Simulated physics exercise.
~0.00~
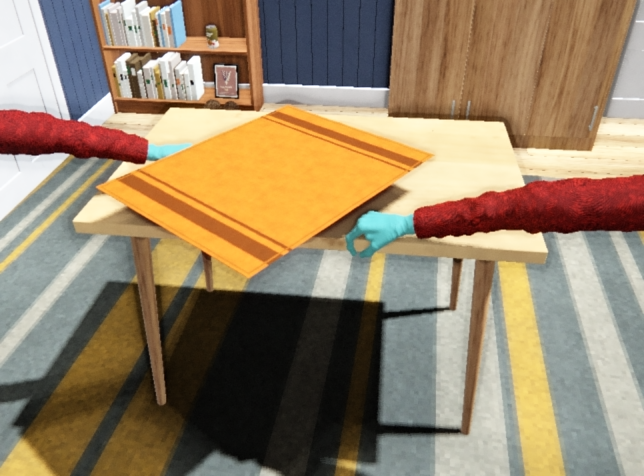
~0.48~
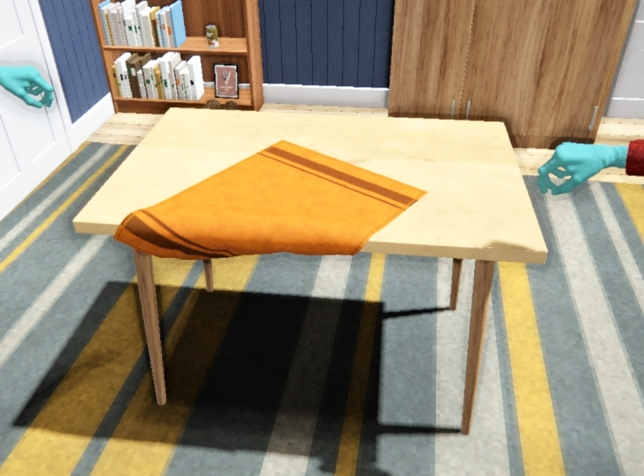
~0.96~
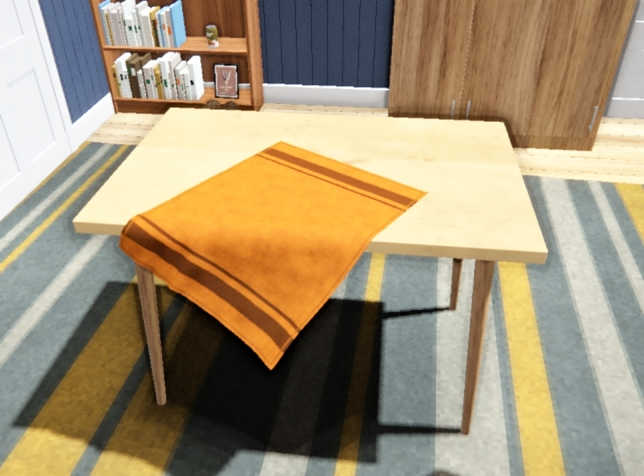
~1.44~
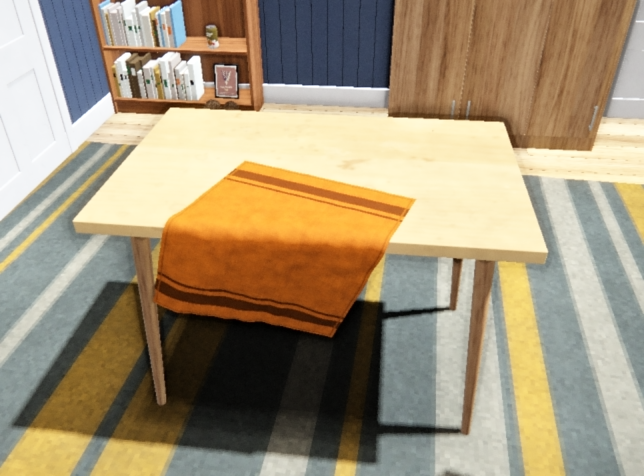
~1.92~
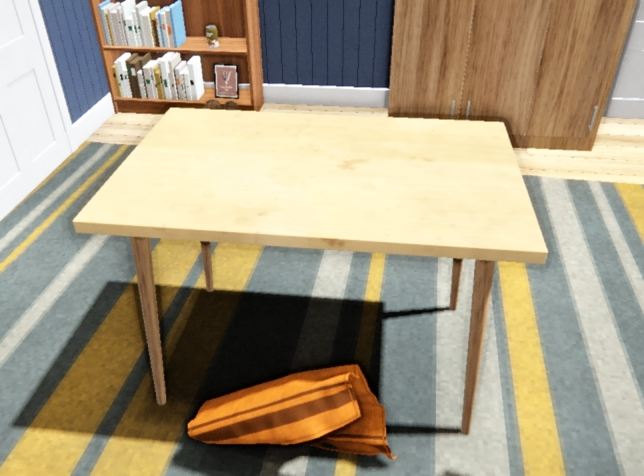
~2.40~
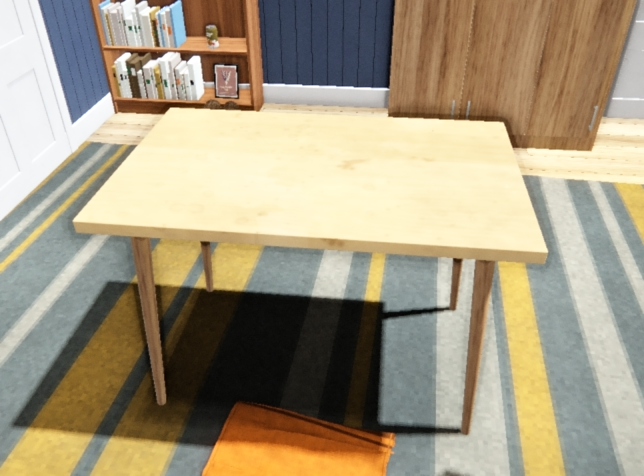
In a room with a striped rug, gloved hands release an orange tea towel that drapes over a table's edge, then slides off onto the floor.
